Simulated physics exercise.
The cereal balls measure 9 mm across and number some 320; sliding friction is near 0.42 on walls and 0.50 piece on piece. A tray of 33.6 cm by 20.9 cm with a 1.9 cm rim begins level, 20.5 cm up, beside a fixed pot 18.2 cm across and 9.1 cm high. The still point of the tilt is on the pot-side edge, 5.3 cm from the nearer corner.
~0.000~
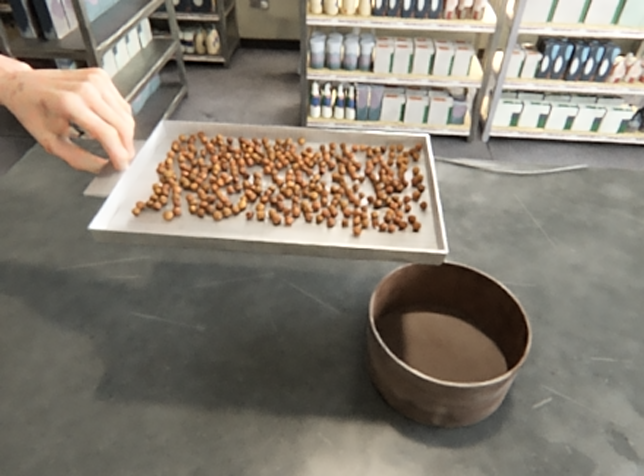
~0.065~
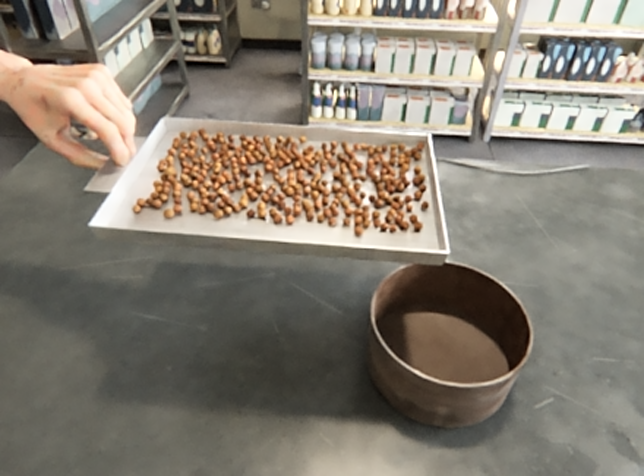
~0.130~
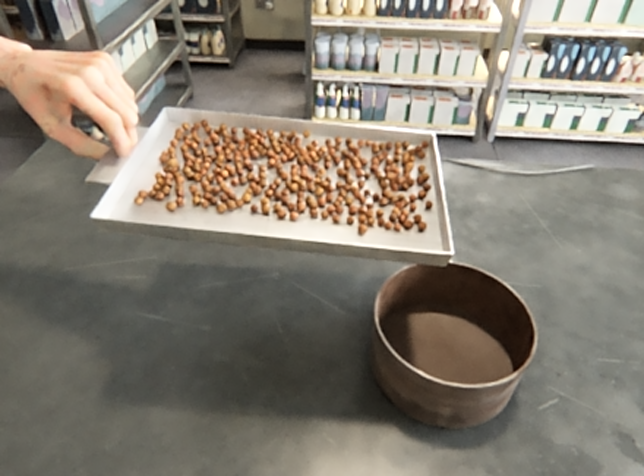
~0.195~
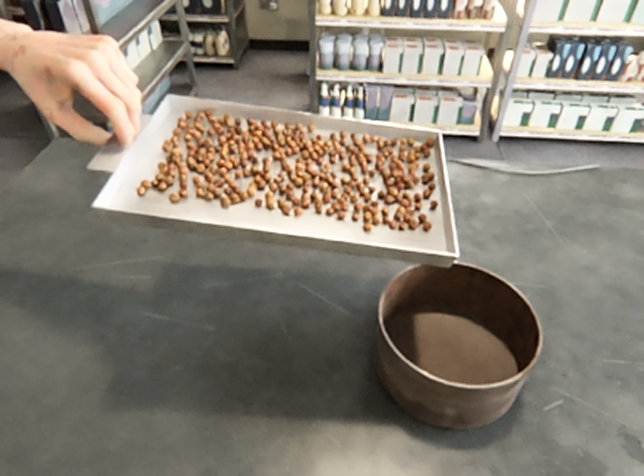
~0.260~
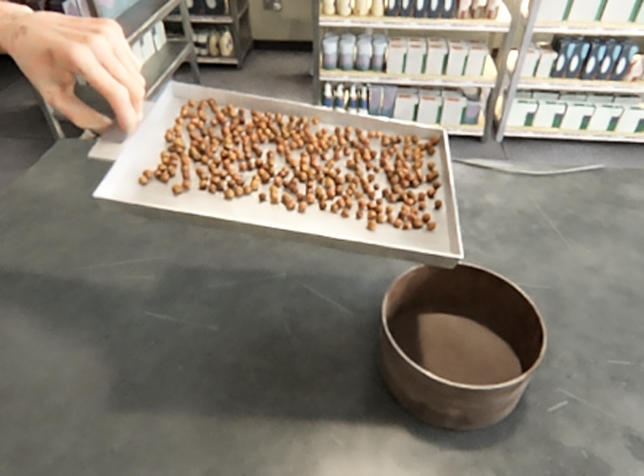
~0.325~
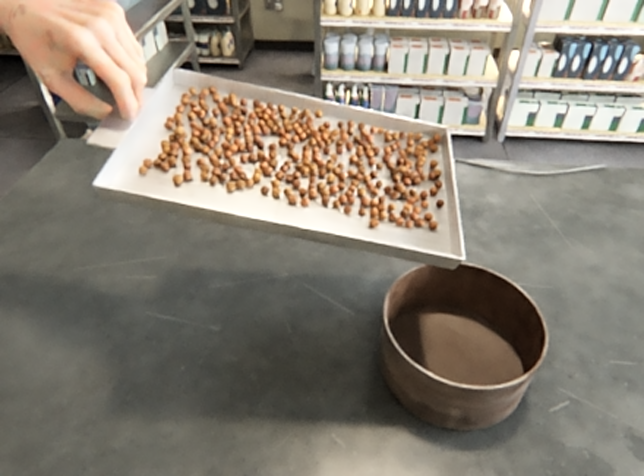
Tray of small brown cereal balls tilting gradually down to the right as a hand raises its left end beside a round dark pot.
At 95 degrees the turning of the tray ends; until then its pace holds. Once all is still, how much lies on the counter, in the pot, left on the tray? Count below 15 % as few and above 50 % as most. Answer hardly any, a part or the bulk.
On the counter: Hardly any; in the pot: The bulk; left on the tray: Hardly any.
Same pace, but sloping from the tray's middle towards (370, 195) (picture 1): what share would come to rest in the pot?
About 60 per cent.
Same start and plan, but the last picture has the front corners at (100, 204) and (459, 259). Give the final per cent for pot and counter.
Pot 70, counter 30.
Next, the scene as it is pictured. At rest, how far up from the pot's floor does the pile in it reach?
Roughly 3.0 cm.
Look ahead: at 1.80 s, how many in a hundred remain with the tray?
Roughly 90 per cent.
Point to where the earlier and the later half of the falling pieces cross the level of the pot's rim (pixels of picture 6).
At about (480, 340), then at (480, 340).
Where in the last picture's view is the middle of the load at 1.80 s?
At about (453, 178).
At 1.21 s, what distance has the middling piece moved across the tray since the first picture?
Roughly 11 cm.
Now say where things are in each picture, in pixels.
The first picture shows tray tilt 0 degrees, front corners at (92, 226) and (444, 250); middle of the pieces at (289, 179); pot at (449, 315).
The second picture shows tray tilt 1 degrees, front corners at (93, 224) and (445, 250); middle of the pieces at (290, 178).
The third picture shows tray tilt 3 degrees, front corners at (94, 215) and (450, 251), lowest corner right front; middle of the pieces at (294, 173).
The fourth picture shows tray tilt 6 degrees, front corners at (96, 204) and (455, 253), lowest corner right front; middle of the pieces at (299, 167).
The fifth picture shows tray tilt 9 degrees, front corners at (98, 194) and (459, 255), lowest corner right front; middle of the pieces at (303, 161).
The sixth picture shows tray tilt 12 degrees, front corners at (97, 183) and (461, 256), lowest corner right front; middle of the pieces at (306, 155); pot at (463, 317). The tray's pace is about 45 degrees a second.
After 1.21 s, tilt 50 degrees; the tray holds 100 %, the pot 0 %.
Then, at 1.80 s, tilt 76 degrees; the tray holds 90 %, the pot 5 %.
Then, at 2.44 s, tilt 95 degrees; the tray holds 10 %, the pot 80 %.
At rest (3.7 s), counter 0 %, pot 100 %, tray 0 %.
